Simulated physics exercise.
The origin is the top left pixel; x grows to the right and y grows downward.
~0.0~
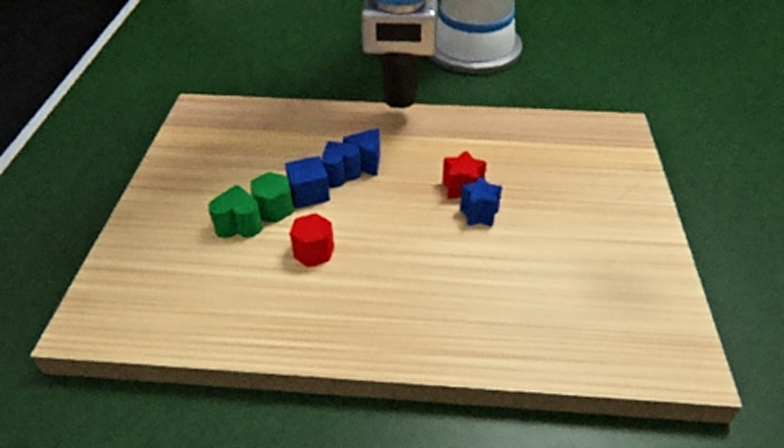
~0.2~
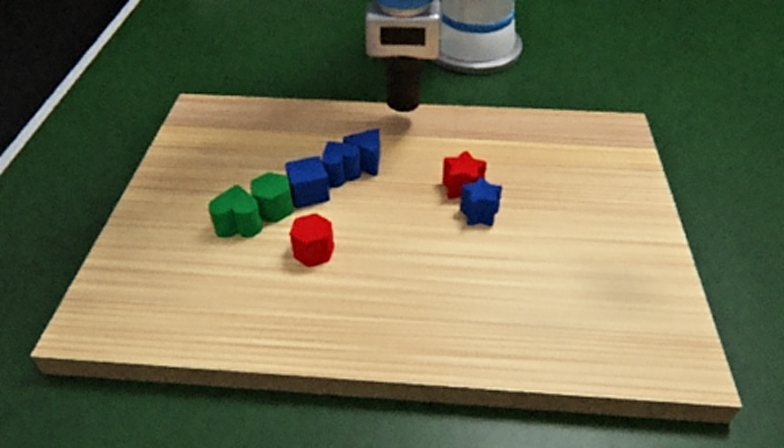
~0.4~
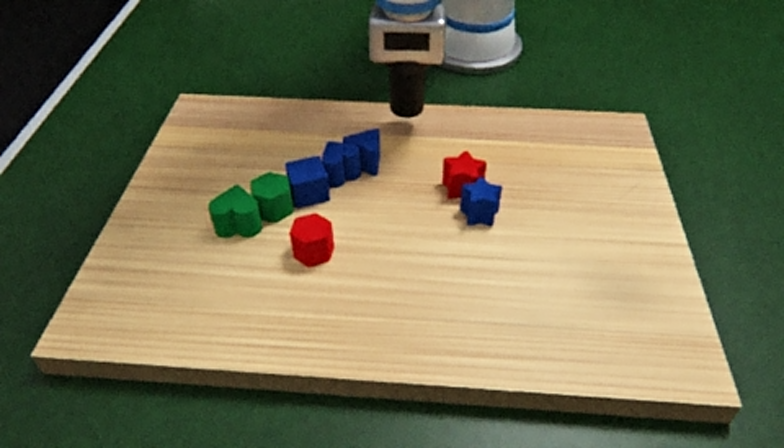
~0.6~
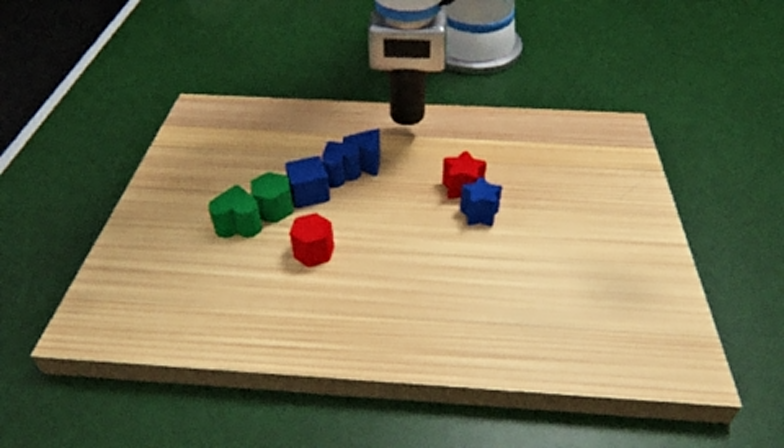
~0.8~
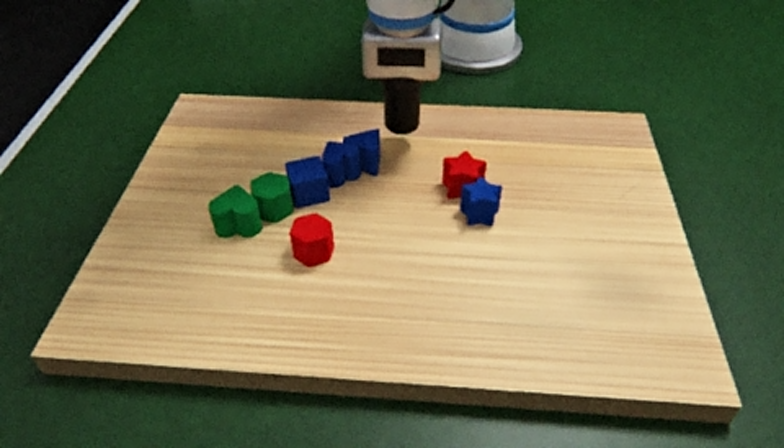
A robotic arm with a dark, blunt tip reaches in at the top of a pale wooden board on a green surface, seen from above at an angle by a still camera. A row of green and blue blocks runs across the left, with a red block below it and a red star touching a blue star right of centre. The arm shifts slightly right, then edges toward the viewer and slightly back left, while every block stays put.
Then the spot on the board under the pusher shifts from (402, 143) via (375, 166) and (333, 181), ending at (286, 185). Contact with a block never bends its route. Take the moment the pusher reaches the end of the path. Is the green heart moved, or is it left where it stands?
The block you're asking about gets moved.
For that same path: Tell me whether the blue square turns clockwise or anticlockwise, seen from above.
Spins counterclockwise.
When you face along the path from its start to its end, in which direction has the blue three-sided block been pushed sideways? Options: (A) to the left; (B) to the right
Answer: B.
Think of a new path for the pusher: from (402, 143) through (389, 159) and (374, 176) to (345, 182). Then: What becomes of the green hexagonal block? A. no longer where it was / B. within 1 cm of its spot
A: No longer where it was.
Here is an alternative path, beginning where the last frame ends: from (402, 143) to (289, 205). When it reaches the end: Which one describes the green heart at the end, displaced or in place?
Here's my answer: The green heart gets displaced.
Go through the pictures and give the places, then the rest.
The first frame shows pusher tip at (400, 100); block tops, green heart at (233, 201); blue square at (306, 169); blue heart at (339, 151); blue three-sided block at (365, 139).
The second frame shows pusher at (403, 104); blocks unchanged.
The third frame shows pusher at (407, 109); blocks unchanged.
The fourth frame shows pusher at (407, 117); blocks unchanged.
The fifth frame shows pusher at (402, 125); green heart at (233, 201); blue square at (306, 169); blue heart at (339, 151); blue three-sided block at (365, 139).
The first path, step by step. One third of the way, pusher at (373, 148); blue square at (302, 171); blue heart at (336, 156); blue three-sided block at (340, 139), turned 15° anticlockwise.
Two thirds of the way, pusher at (331, 163); green heart at (207, 217); blue square at (260, 173), turned 45° anticlockwise; blue heart at (295, 159), turned 60° clockwise; blue three-sided block at (315, 139), turned 35° clockwise.
At the end, pusher at (283, 167); green heart at (204, 219); blue square at (232, 171), turned 110° anticlockwise; blue heart at (256, 149), turned 105° clockwise; blue three-sided block at (307, 138), turned 70° clockwise.
